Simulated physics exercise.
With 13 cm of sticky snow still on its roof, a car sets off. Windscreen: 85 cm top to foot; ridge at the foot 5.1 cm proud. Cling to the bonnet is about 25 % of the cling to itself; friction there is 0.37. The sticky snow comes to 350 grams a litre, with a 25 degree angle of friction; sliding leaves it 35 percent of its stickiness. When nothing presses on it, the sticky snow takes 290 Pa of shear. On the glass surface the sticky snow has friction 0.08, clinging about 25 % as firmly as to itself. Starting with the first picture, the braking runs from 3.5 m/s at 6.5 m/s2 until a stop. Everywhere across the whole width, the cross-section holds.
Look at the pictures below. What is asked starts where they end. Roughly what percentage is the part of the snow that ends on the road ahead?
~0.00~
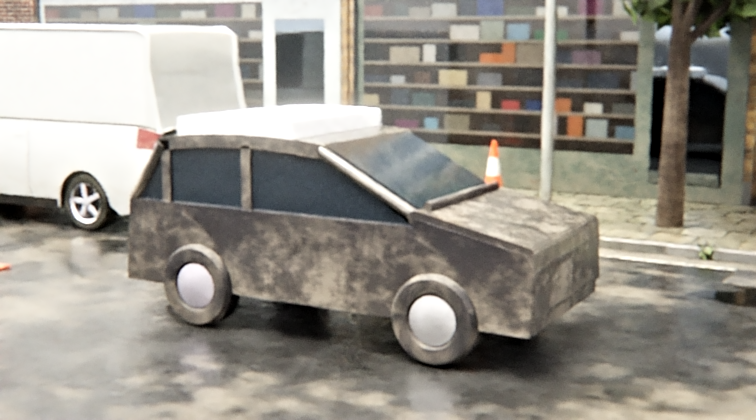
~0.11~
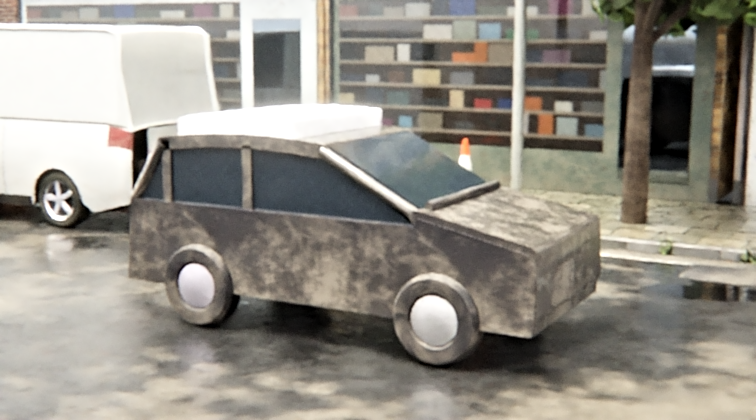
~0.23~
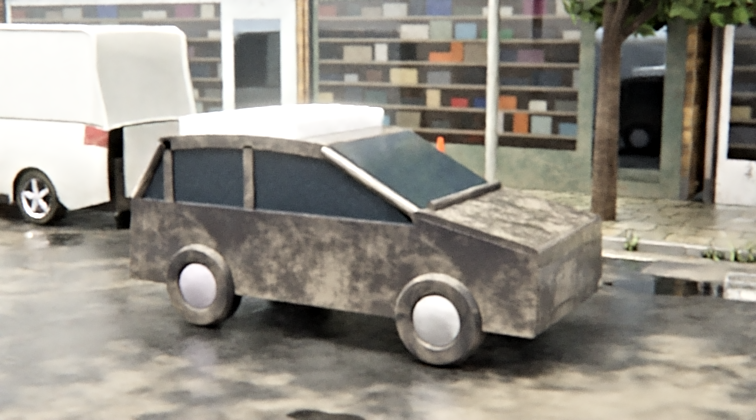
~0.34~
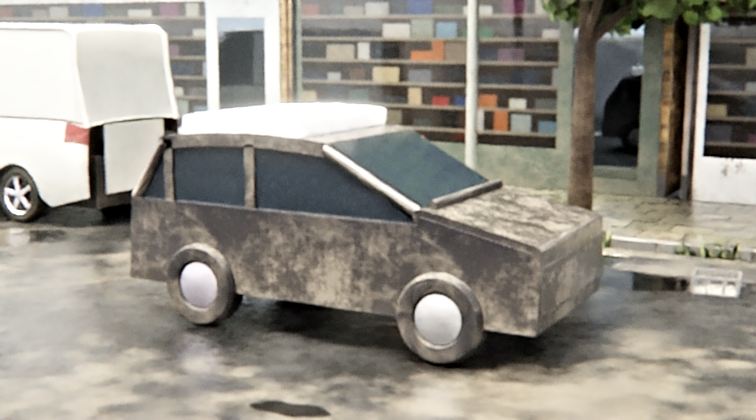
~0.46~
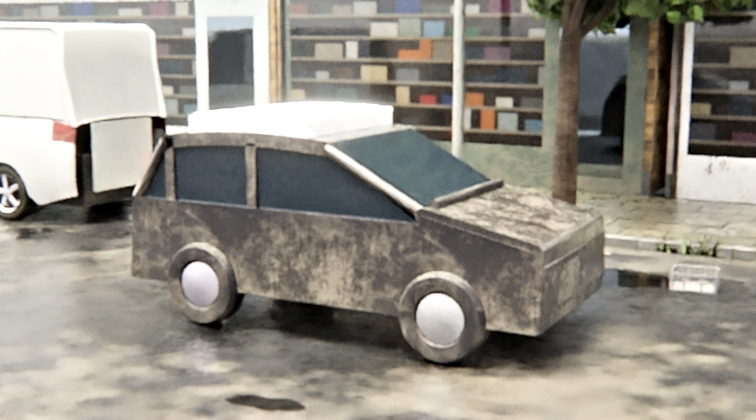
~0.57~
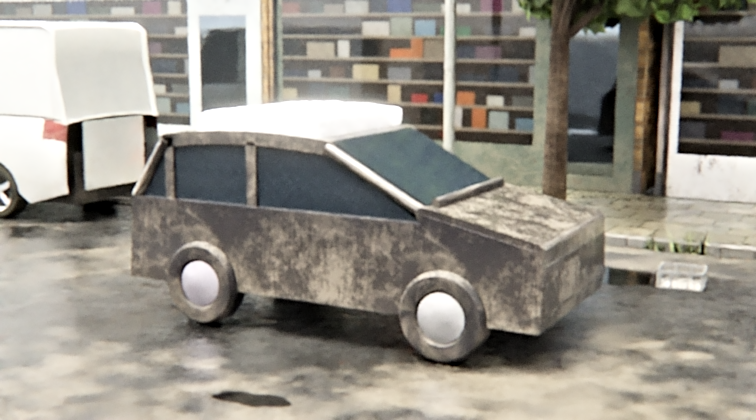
Expect some 2 %.
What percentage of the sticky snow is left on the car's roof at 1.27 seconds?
Around 75 %.
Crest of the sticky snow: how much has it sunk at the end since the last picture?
Measured change: About 0 cm.
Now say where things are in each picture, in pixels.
The first frame shows leading edge of the sticky snow at (293, 126).
The second frame shows leading edge of the sticky snow at (294, 128).
The third frame shows leading edge of the sticky snow at (296, 125).
The fourth frame shows leading edge of the sticky snow at (300, 124), its middle shifted 2.1 cm.
The fifth frame shows leading edge of the sticky snow at (308, 124), its middle shifted 6.9 cm.
The sixth frame shows leading edge of the sticky snow at (318, 123), its middle shifted 15 cm.
After 0.89 s, 81 % of the snow is on the roof, 19 % on the glass, none on the bonnet and none has gone off the nose.
After 1.27 s, 75 % of the snow is on the roof, 18 % on the glass, 6 % on the bonnet and none has gone off the nose.
After 1.66 s, 75 % of the snow is on the roof, 16 % on the glass, 9 % on the bonnet and none has gone off the nose.
After 2.04 s, 75 % of the snow is on the roof, 15 % on the glass, 8 % on the bonnet and 2 % has gone off the nose.
After 2.14 s, at the end, 75 % of the snow is on the roof, 15 % on the glass, 8 % on the bonnet and 2 % has gone off the nose.
